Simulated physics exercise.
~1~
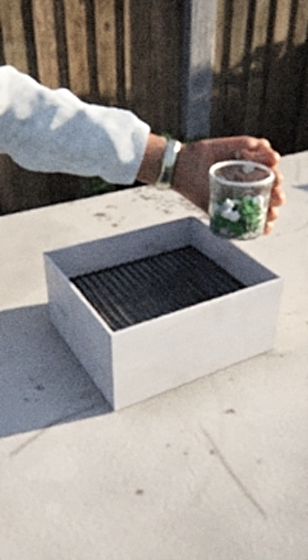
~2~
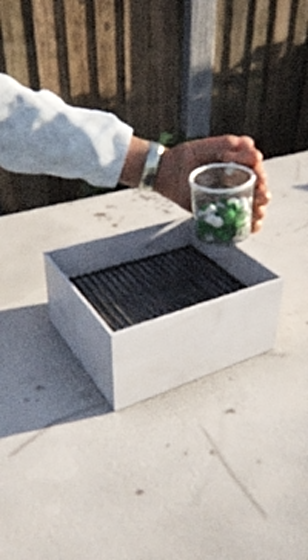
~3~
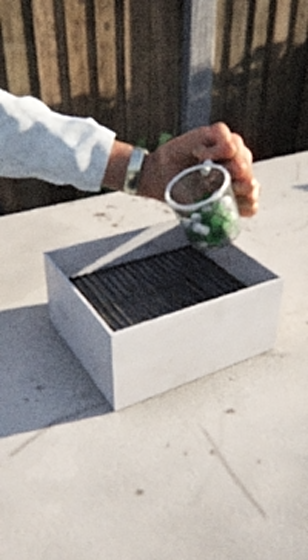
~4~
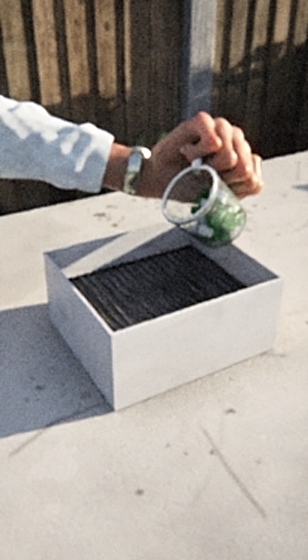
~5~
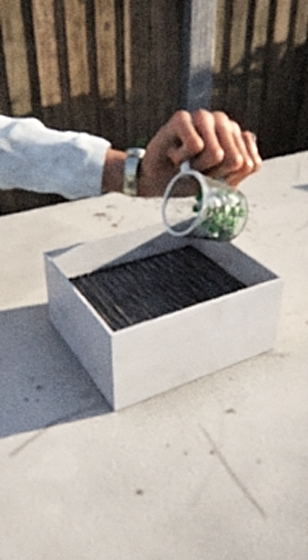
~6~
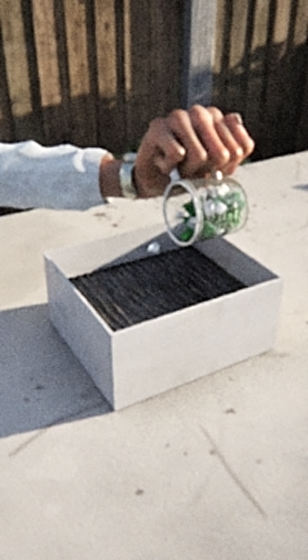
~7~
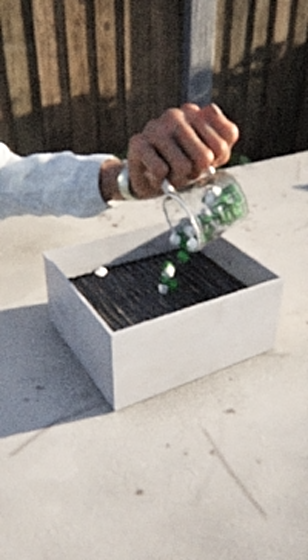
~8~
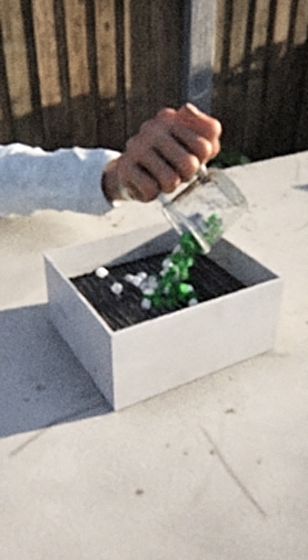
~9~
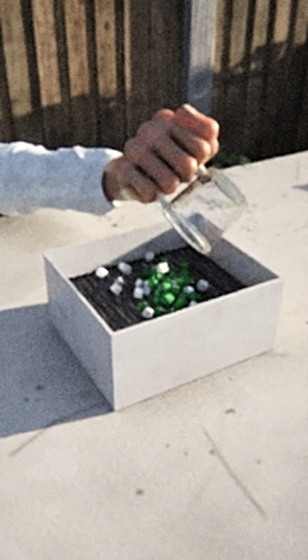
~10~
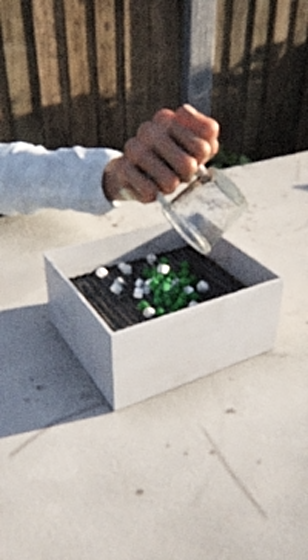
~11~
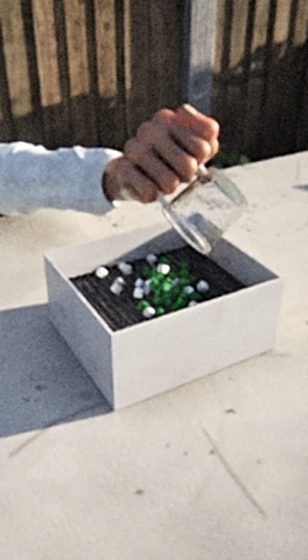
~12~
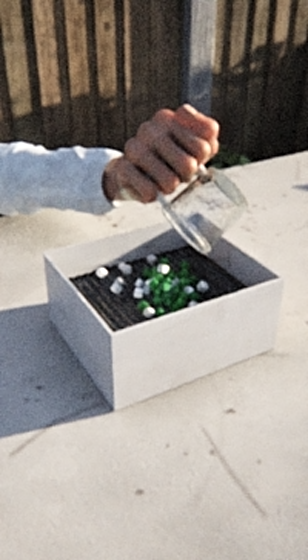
A hand brought a clear cup of green and white bits over an open box and tipped it until they tumbled out, a few white ones first, and all of them came to rest on the dark ridged surface inside.
